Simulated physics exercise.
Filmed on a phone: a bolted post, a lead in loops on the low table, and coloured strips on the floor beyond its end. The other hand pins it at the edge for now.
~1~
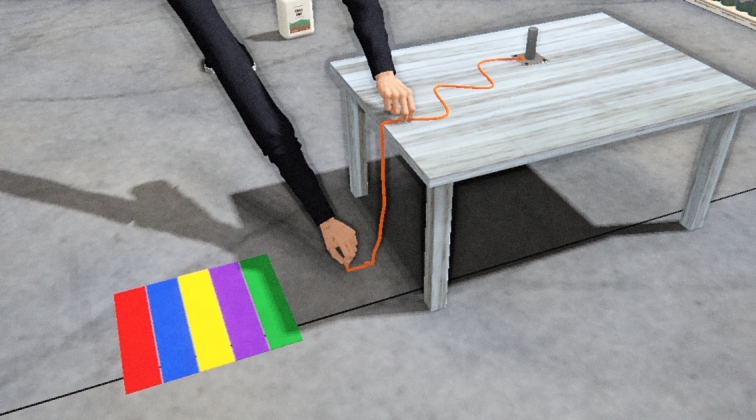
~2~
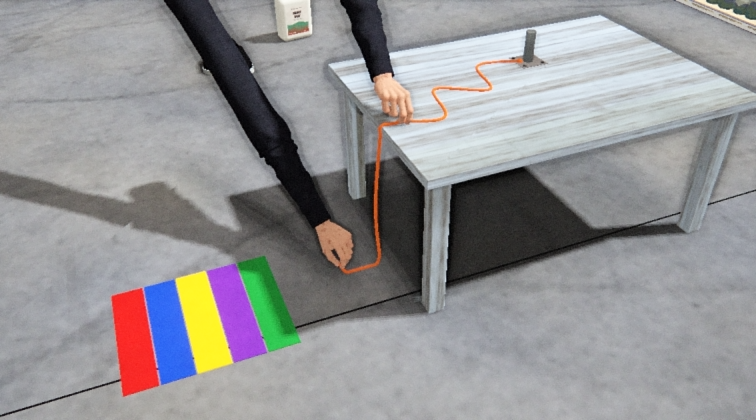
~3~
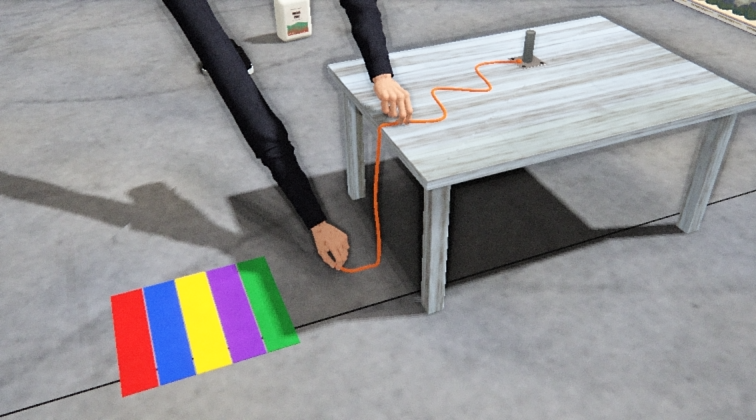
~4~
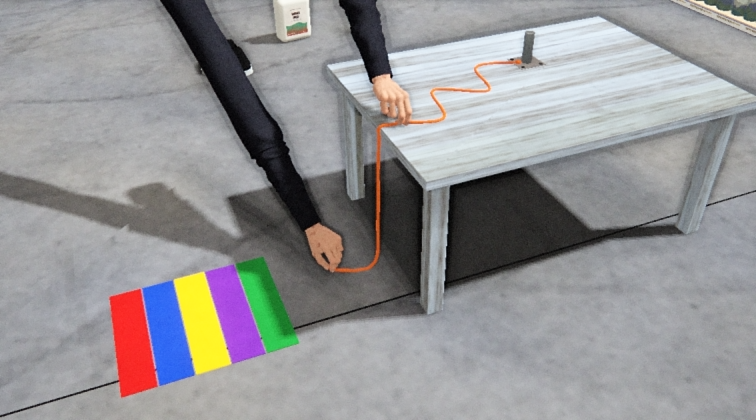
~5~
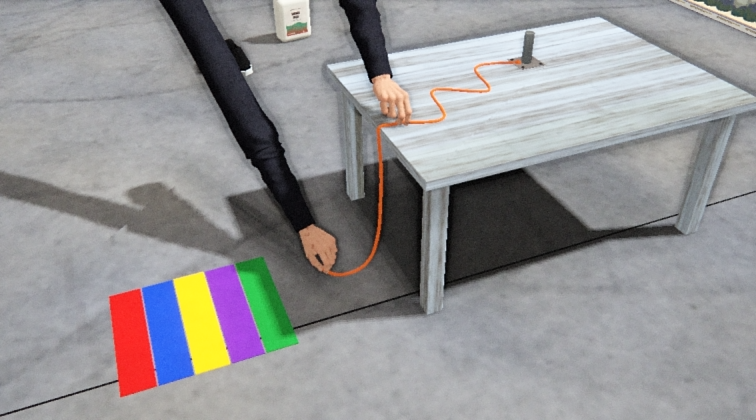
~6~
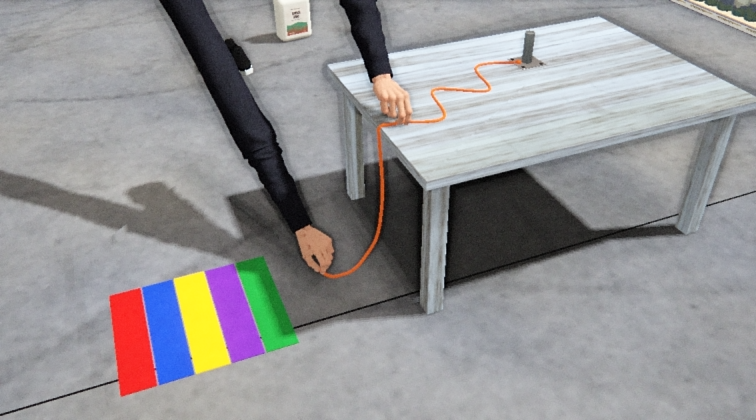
On a low table, an orange cord lay in loops and hung over the edge, pinned there by one hand, while the other hand slowly drew its low end left, toward the coloured strips.
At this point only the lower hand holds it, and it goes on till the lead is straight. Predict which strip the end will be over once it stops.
I would say the red strip.
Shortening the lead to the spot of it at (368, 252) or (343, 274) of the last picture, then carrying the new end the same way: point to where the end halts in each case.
Taking them in turn, near (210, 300) and near (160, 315).
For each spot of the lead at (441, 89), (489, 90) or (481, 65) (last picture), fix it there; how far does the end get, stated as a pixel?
First (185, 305), next (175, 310), last (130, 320).
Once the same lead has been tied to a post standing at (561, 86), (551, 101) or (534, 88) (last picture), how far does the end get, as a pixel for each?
Approximate pixels in order: (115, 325), (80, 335), (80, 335).
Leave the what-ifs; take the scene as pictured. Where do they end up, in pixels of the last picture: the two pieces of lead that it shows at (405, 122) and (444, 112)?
In that view they sit near (315, 161) and near (358, 128).
Early on, end near (186, 307); over yellow.
Midway, end near (147, 318); over blue.
At the end of the slack, end near (122, 324); over red. It halts on the red strip.
